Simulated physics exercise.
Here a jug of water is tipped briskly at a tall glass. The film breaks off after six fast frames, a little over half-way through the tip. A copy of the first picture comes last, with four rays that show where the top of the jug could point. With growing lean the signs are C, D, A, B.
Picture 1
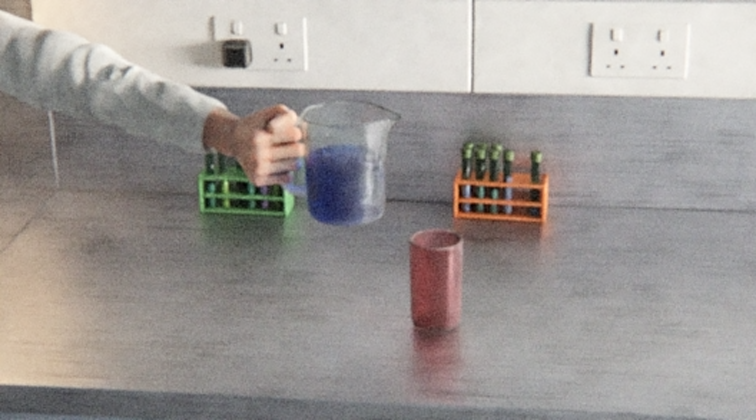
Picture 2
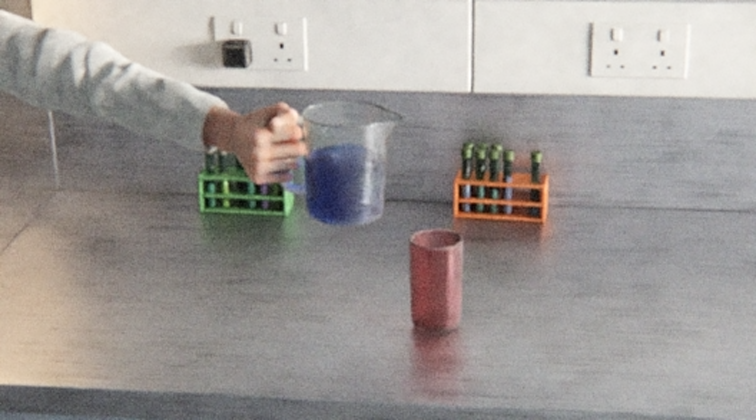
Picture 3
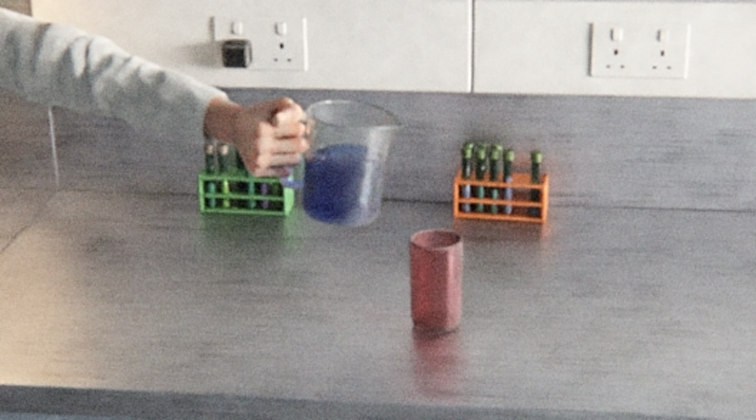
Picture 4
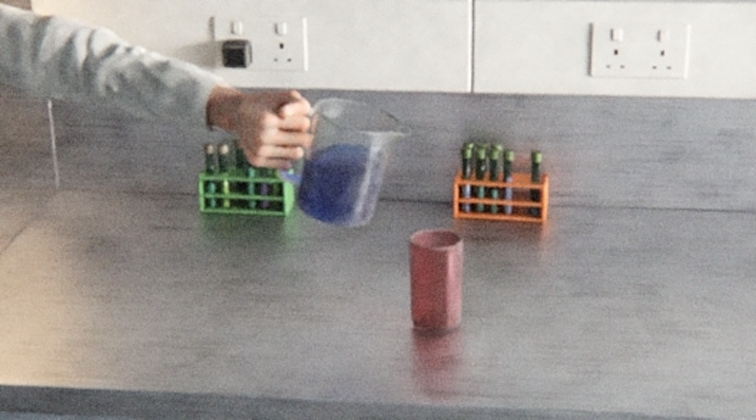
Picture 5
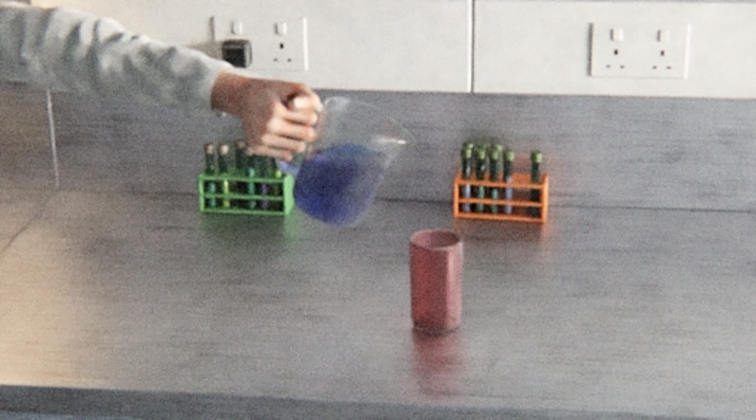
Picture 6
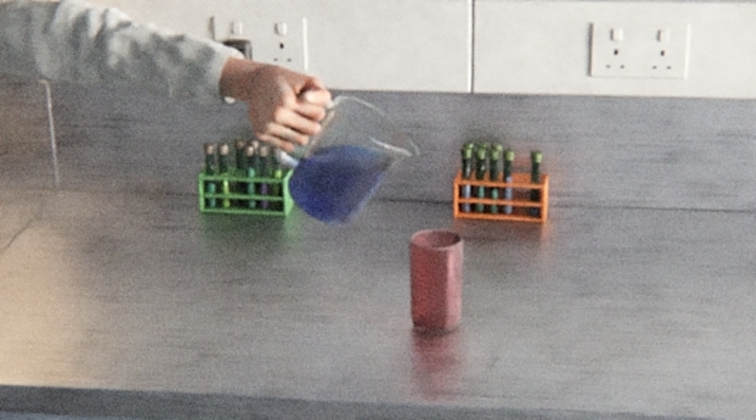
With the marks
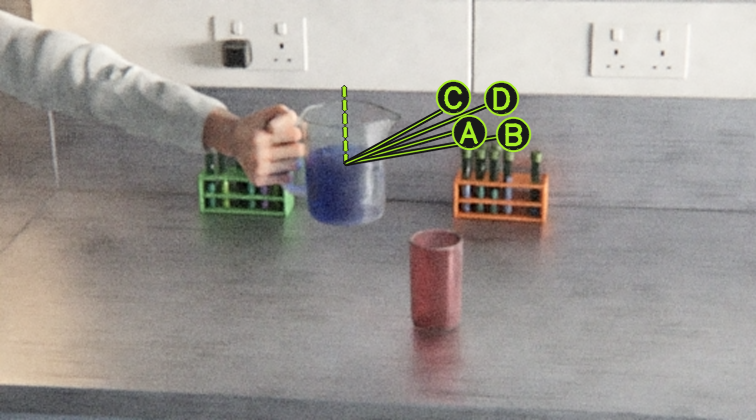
At the start, a hand holds a clear jug of blue liquid upright above and to the left of a reddish tall glass on a grey counter, between green and orange racks of tubes. The hand then tips the jug steadily to the right, its lip dipping while the liquid stays inside.
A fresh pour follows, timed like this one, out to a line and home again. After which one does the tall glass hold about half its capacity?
D is best.
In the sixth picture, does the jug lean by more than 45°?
No, it does not.
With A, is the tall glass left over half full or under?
Over half.
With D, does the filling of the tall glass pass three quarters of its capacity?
No, it does not.
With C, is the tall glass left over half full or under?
Under half.
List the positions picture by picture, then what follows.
Upright, lip at (400, 118); rim of the tall glass round (436, 238); nothing has left yet, in the first picture.
Upright, lip at (401, 119); nothing has left yet, in the second picture.
Tipped about 7°, lip at (405, 124); nothing has left yet, in the third picture.
Tipped about 14°, lip at (410, 132); nothing has left yet, in the fourth picture.
Tipped about 23°, lip at (415, 142); nothing has left yet, in the fifth picture.
Tipped about 33°, lip at (418, 154); nothing has left yet, in the sixth picture.
In lime, A at (451, 133); B at (496, 137); C at (441, 111); D at (486, 105).
For mark A, the tall glass ends with about 71 % of what it can hold; 4 % of the water is spilt.
For mark B, the tall glass ends with about 92 % of what it can hold; 5 % of the water is spilt.
For mark C, the tall glass ends with about 28 % of what it can hold; 3 % of the water is spilt.
For mark D, the tall glass ends with about 45 % of what it can hold; 5 % of the water is spilt.
